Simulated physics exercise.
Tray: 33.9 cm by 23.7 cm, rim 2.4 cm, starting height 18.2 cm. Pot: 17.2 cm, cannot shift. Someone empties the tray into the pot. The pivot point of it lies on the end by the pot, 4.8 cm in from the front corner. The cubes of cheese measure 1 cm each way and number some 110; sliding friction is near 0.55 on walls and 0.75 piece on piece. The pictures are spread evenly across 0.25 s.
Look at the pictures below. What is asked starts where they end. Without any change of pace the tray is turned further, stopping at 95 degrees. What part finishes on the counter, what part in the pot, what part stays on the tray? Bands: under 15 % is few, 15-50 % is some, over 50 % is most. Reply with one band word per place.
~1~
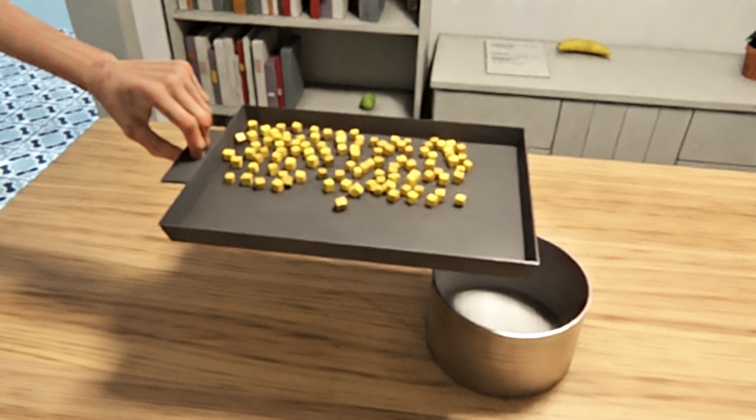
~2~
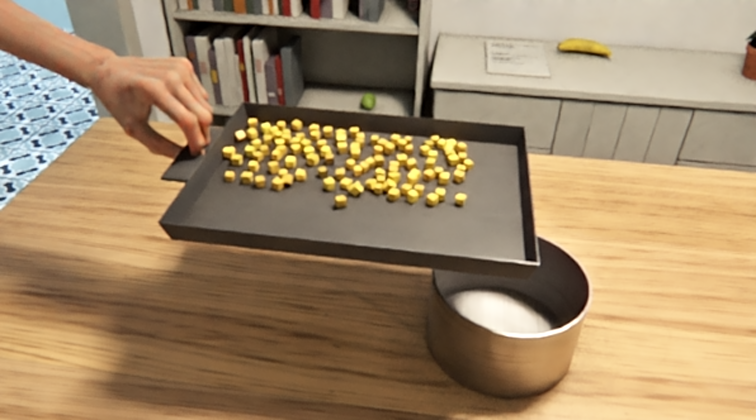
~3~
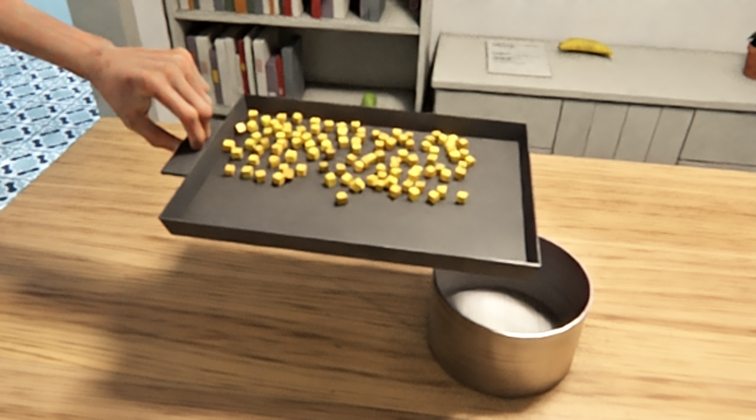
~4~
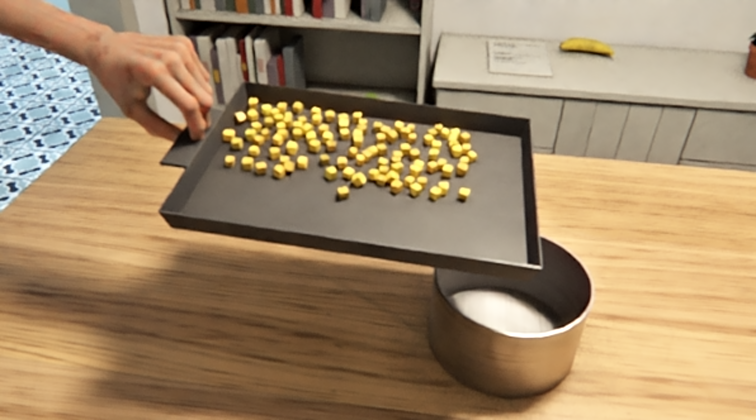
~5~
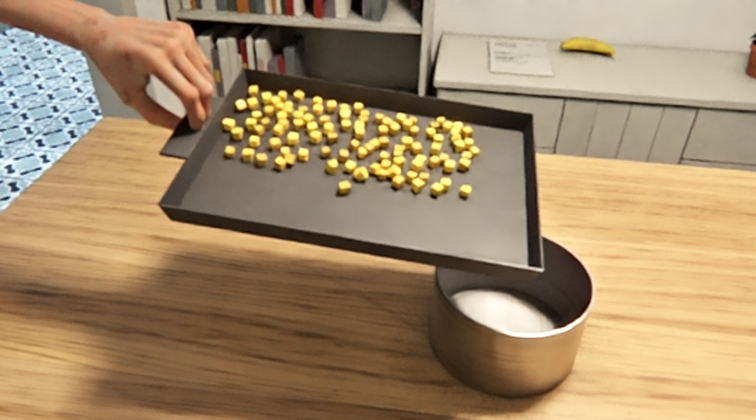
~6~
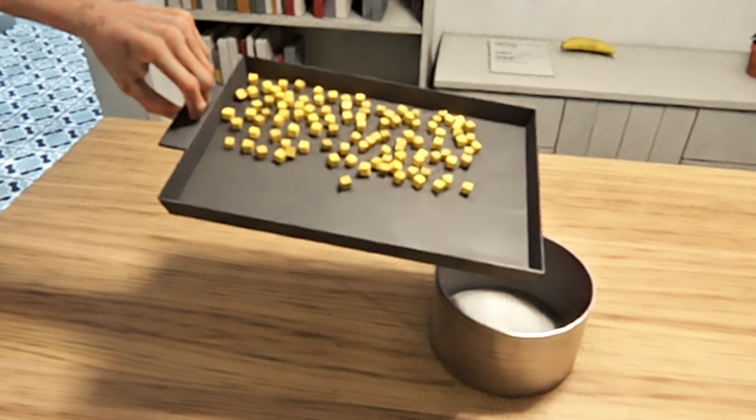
Counter most, pot few, tray few.
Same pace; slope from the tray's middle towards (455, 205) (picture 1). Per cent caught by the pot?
Roughly 40 % of the pieces.
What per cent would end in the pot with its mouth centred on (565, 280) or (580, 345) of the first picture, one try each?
That gives roughly 0 per cent and then 85 per cent.
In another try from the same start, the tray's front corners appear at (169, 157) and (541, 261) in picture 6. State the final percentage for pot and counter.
Pot: 30, counter: 55.
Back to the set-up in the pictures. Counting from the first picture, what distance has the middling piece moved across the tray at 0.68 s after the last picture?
By then it sits near 14 cm from where it began.
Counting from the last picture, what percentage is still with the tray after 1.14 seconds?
Roughly 40 per cent.
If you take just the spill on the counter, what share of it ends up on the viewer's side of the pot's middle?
Roughly 100 percent of the spill.
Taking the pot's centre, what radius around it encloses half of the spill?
Close to 18 cm, give or take.
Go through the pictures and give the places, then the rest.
Tray tilt 0 degrees, front corners at (167, 221) and (531, 258); middle of the pieces at (355, 156); pot at (511, 276), in the first frame.
Tray tilt 1 degrees, front corners at (167, 219) and (532, 259); middle of the pieces at (356, 155), in the second frame.
Tray tilt 2 degrees, front corners at (167, 215) and (533, 260); middle of the pieces at (357, 149), in the third frame.
Tray tilt 5 degrees, front corners at (167, 208) and (535, 262), lowest corner right front; middle of the pieces at (358, 142), in the fourth frame.
Tray tilt 8 degrees, front corners at (167, 201) and (536, 264), lowest corner right front; middle of the pieces at (360, 134), in the fifth frame.
Tray tilt 11 degrees, front corners at (166, 195) and (537, 266), lowest corner right front; middle of the pieces at (361, 126); pot at (514, 275), in the sixth frame.
Then, 0.68 s after the last picture, tilt 50 degrees; the tray holds 100 %, the pot 0 %.
Then, 1.14 s after the last picture, tilt 77 degrees; the tray holds 40 %, the pot 0 %.
Then, 1.67 s after the last picture, tilt 95 degrees; the tray holds 15 %, the pot 0 %.
In the end, counter 100 %, pot 0 %, tray 0 %.
